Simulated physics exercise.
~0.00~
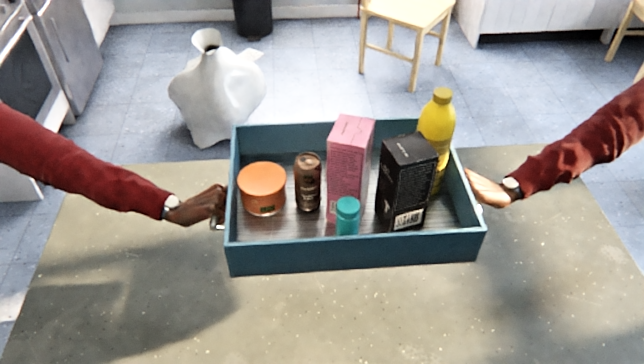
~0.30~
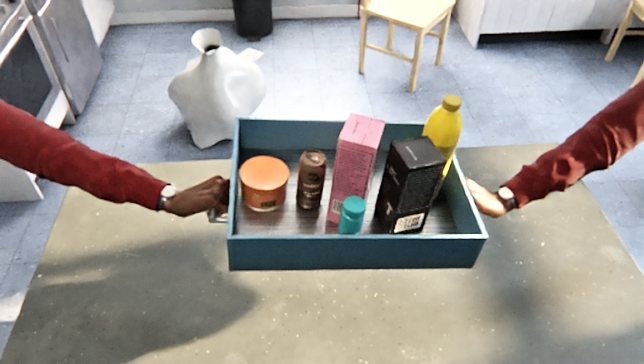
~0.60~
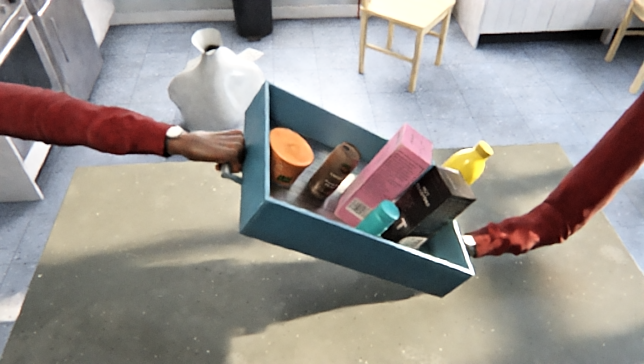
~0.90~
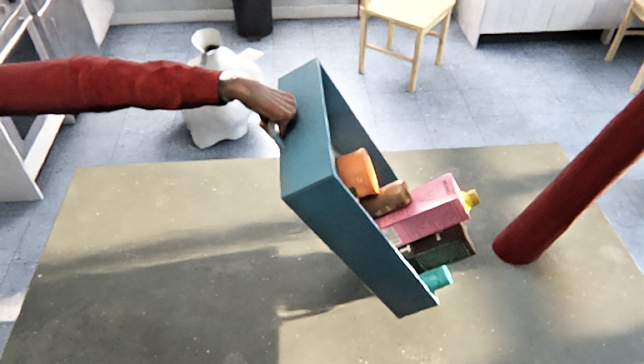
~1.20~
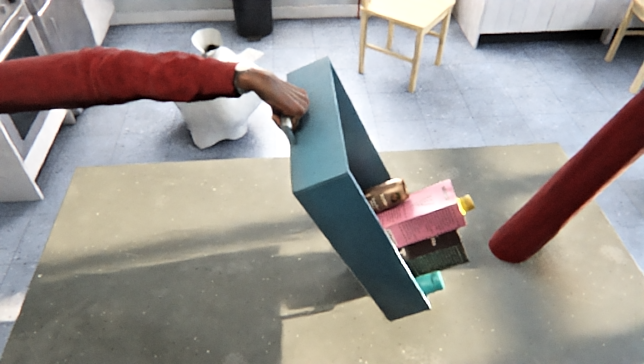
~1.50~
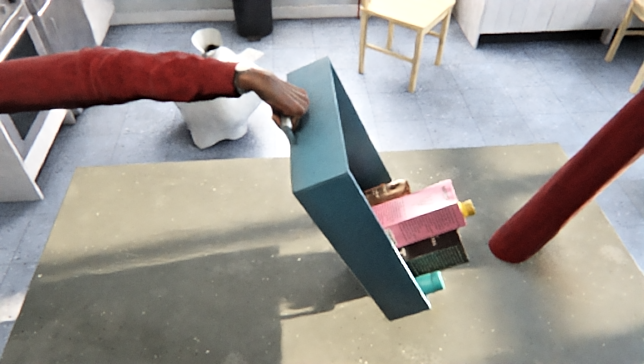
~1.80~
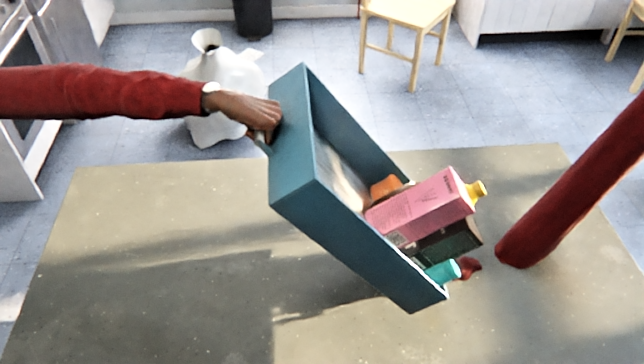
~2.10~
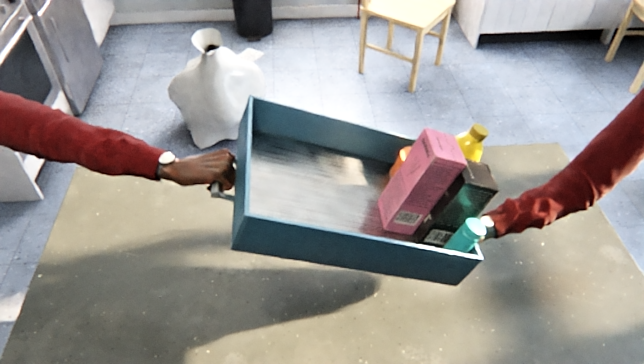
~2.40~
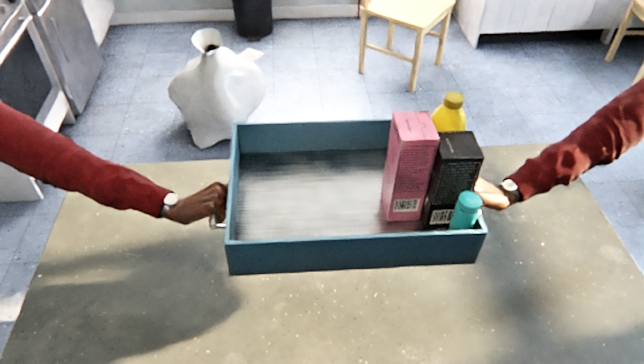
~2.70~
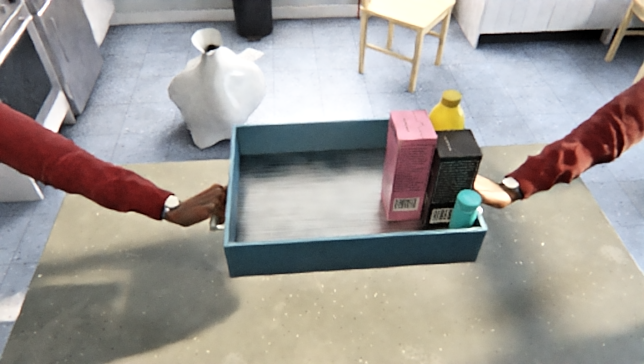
To begin with, two hands in red sleeves hold a blue open crate level above a table, with an orange tub, a brown can, a pink carton, a black carton, a turquoise shaker and a yellow bottle standing inside. The crate then tips steeply, its right side dropping, and the items lean and bunch toward the low end. It hangs there briefly, the orange tub slipping out of view, before swinging back up. Finally it rests level, the two cartons, shaker and bottle upright at the right end, the left part bare, and the tub and can not visible.
